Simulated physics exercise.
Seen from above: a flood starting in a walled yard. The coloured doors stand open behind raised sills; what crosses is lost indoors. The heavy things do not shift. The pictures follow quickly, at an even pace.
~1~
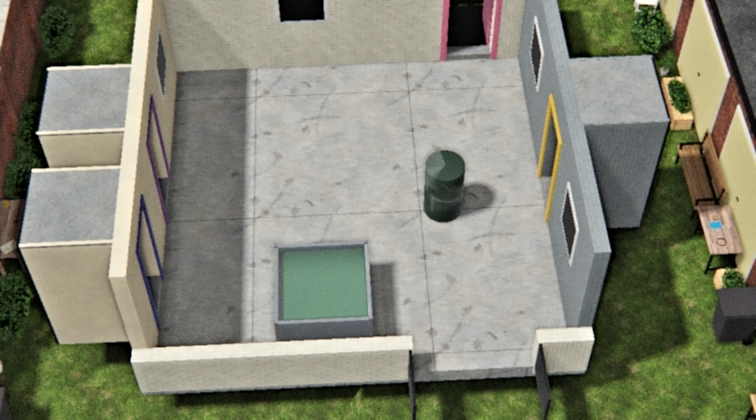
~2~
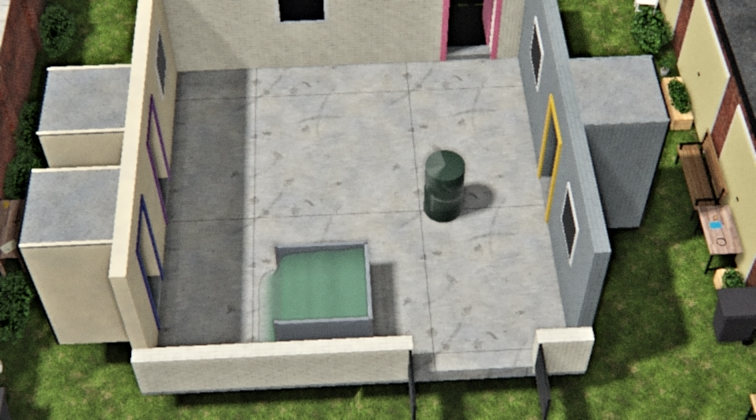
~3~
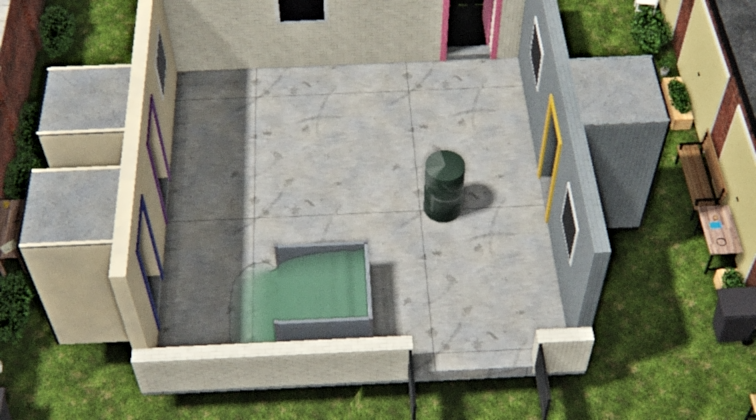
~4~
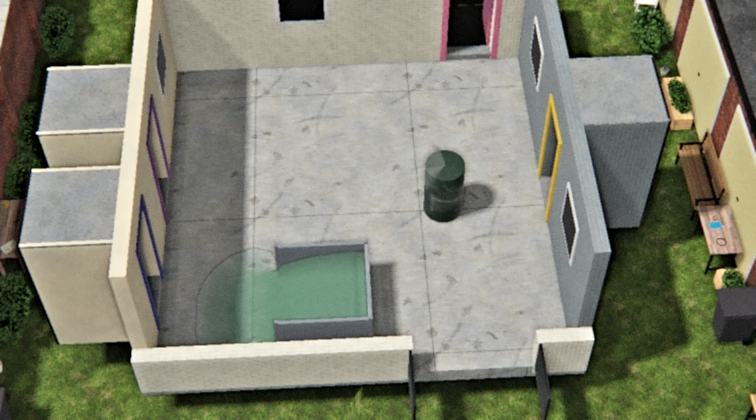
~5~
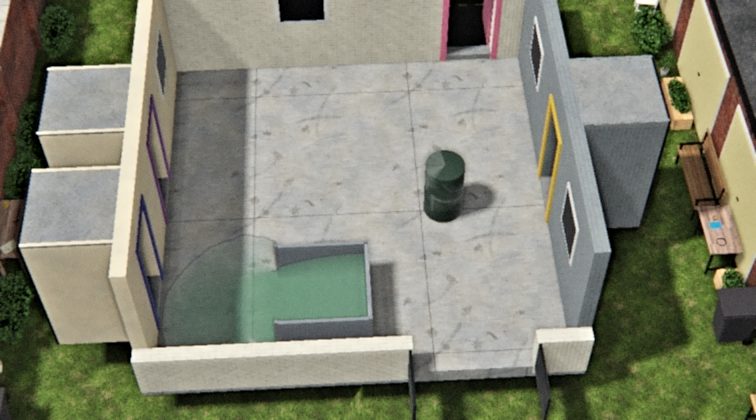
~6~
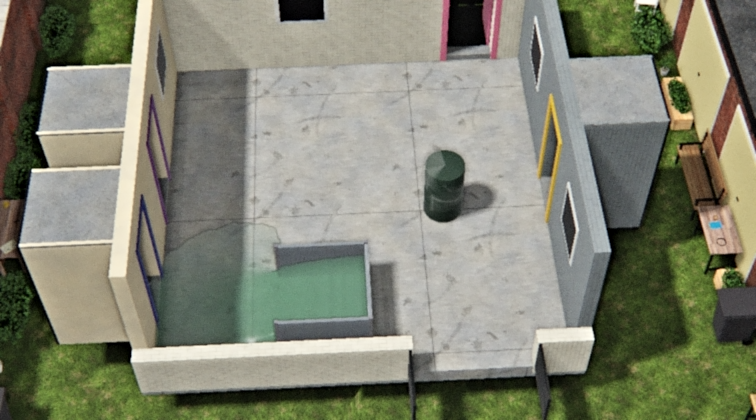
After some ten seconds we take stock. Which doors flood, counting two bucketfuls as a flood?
In the end: The purple door stays under that; the pink door stays under that; the blue door takes more than that; the yellow door stays under that.
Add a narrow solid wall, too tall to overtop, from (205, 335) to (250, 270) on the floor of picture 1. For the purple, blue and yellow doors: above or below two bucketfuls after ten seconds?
Purple door keeps below it; blue door holds; yellow door stays under.
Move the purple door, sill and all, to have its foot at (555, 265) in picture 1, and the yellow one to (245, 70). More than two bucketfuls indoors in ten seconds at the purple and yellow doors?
My reading: The purple door takes less; the yellow door takes more.
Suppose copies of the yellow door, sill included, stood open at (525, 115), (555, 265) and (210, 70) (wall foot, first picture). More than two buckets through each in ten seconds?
In turn: Lets less in, takes less, goes over.
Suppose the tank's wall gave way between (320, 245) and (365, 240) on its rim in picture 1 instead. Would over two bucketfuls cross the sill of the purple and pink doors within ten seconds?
Purple door lets less in; pink door takes less.
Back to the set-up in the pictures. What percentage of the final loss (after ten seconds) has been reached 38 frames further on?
Roughly 95 per cent.
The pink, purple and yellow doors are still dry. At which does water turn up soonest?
The one in purple.
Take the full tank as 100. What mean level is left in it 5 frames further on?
Near 34 in a hundred.
A moment on, water covers 15 % of the floor; the purple door wet at the sill, nothing in, the pink door not reached, the blue door far over two buckets in, the yellow door not reached.
Next, water covers 20 % of the floor; the purple door wet at the sill, nothing in, the pink door not reached, the blue door far over two buckets in, the yellow door not reached.
Then, water covers 35 % of the floor; the purple door wet at the sill, nothing in, the pink door not reached, the blue door far over two buckets in, the yellow door not reached.
Later, water covers 55 % of the floor; the purple door wet at the sill, nothing in, the pink door wet at the sill, nothing in, the blue door far over two buckets in, the yellow door not reached.
In the end, water covers 75 % of the floor; the purple door wet at the sill, nothing in, the pink door wet at the sill, nothing in, the blue door far over two buckets in, the yellow door wet at the sill, nothing in.
